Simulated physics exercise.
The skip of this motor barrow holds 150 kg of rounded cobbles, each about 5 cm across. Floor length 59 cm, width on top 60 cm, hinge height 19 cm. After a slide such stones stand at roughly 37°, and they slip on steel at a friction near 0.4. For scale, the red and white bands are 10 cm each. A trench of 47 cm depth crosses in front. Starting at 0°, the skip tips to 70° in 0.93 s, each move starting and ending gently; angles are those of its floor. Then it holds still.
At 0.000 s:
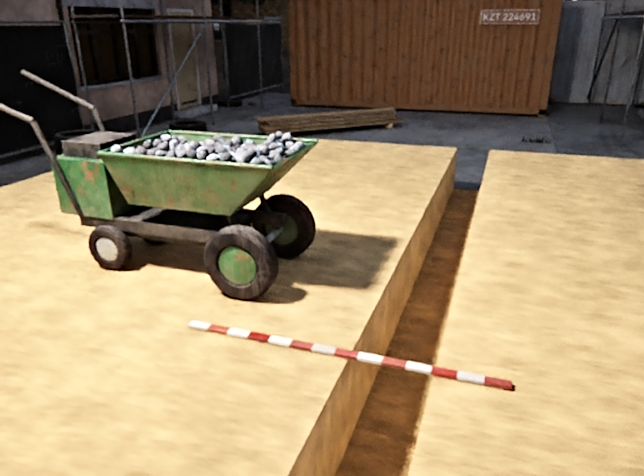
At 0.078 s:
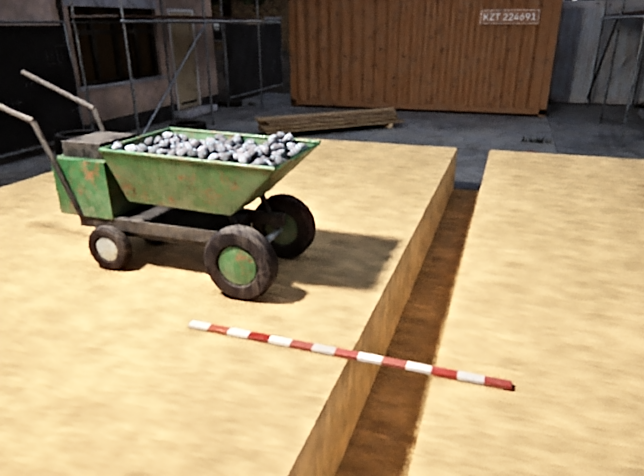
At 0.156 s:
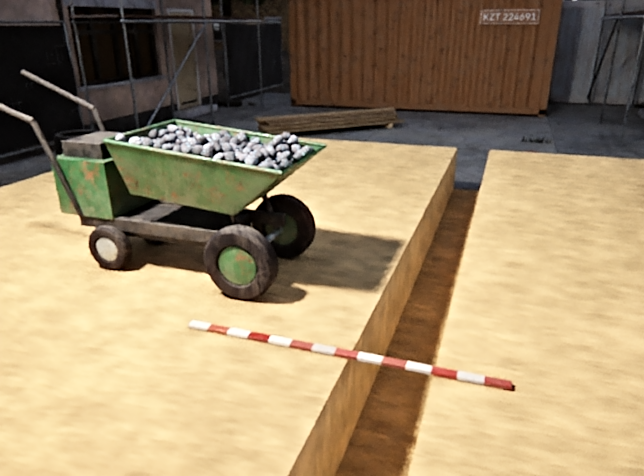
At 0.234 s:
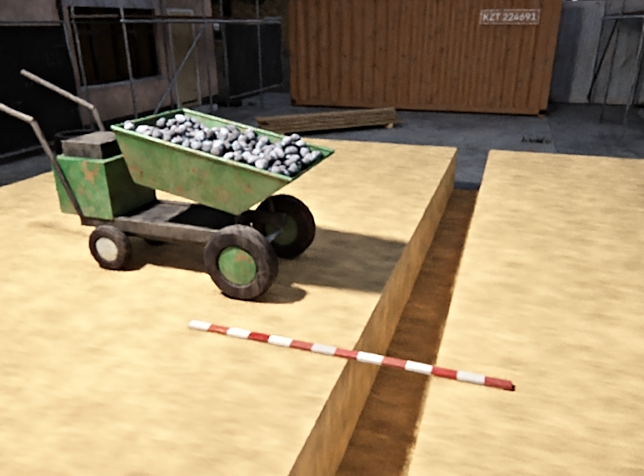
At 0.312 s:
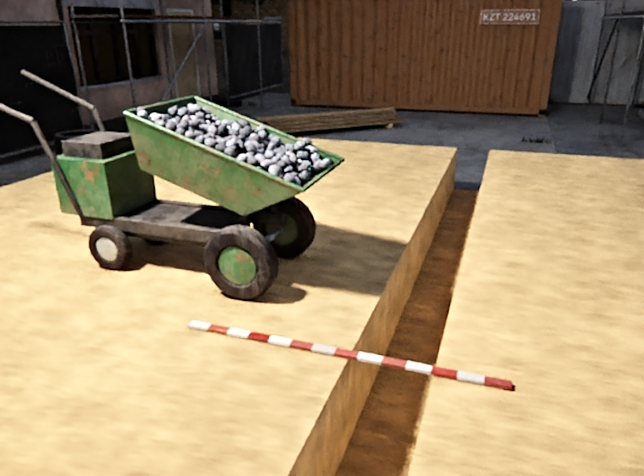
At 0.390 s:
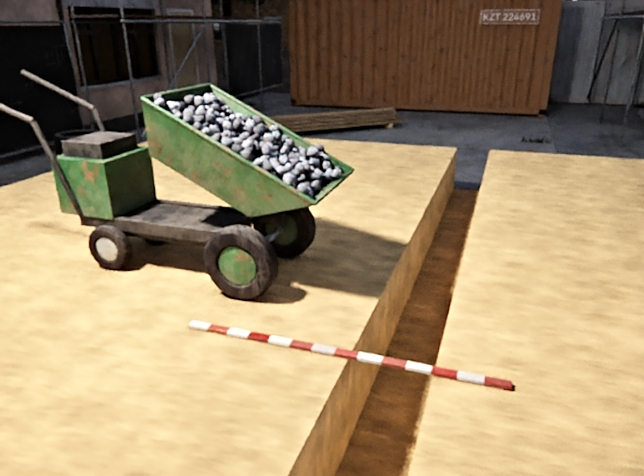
Green motor barrow standing beside a trench, its skip of grey rounded cobbles tilting steadily upward at the left and down towards the right.
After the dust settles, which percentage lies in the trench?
Some 99 per cent of it.
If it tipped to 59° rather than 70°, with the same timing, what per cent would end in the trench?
It would be near 95 per cent.
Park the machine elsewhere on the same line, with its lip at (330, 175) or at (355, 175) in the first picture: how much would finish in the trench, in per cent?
About 45 and 25 per cent.
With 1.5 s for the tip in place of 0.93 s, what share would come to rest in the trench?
In that case some 100 per cent.
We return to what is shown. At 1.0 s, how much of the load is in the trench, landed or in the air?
Some 40 per cent.
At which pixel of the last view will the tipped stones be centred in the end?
Their middle is at about (414, 359).
After 0.7 s the floor is at 59°; 99 % in the skip, 1 % short of the trench; the foremost stones are at (364, 238).
After 1.0 s the floor is at 70°; 53 % in the skip, 5 % short of the trench, 42 % in the trench; the foremost stones are at (439, 364).
After 1.4 s the floor is at 70°; 12 % in the skip, 3 % short of the trench, 84 % in the trench, 1 % past the trench; the foremost stones are at (465, 319).
After 3.3 s the floor is at 70°; 0 % in the skip, 1 % short of the trench, 99 % in the trench, 1 % past the trench; the foremost stones are at (475, 335).
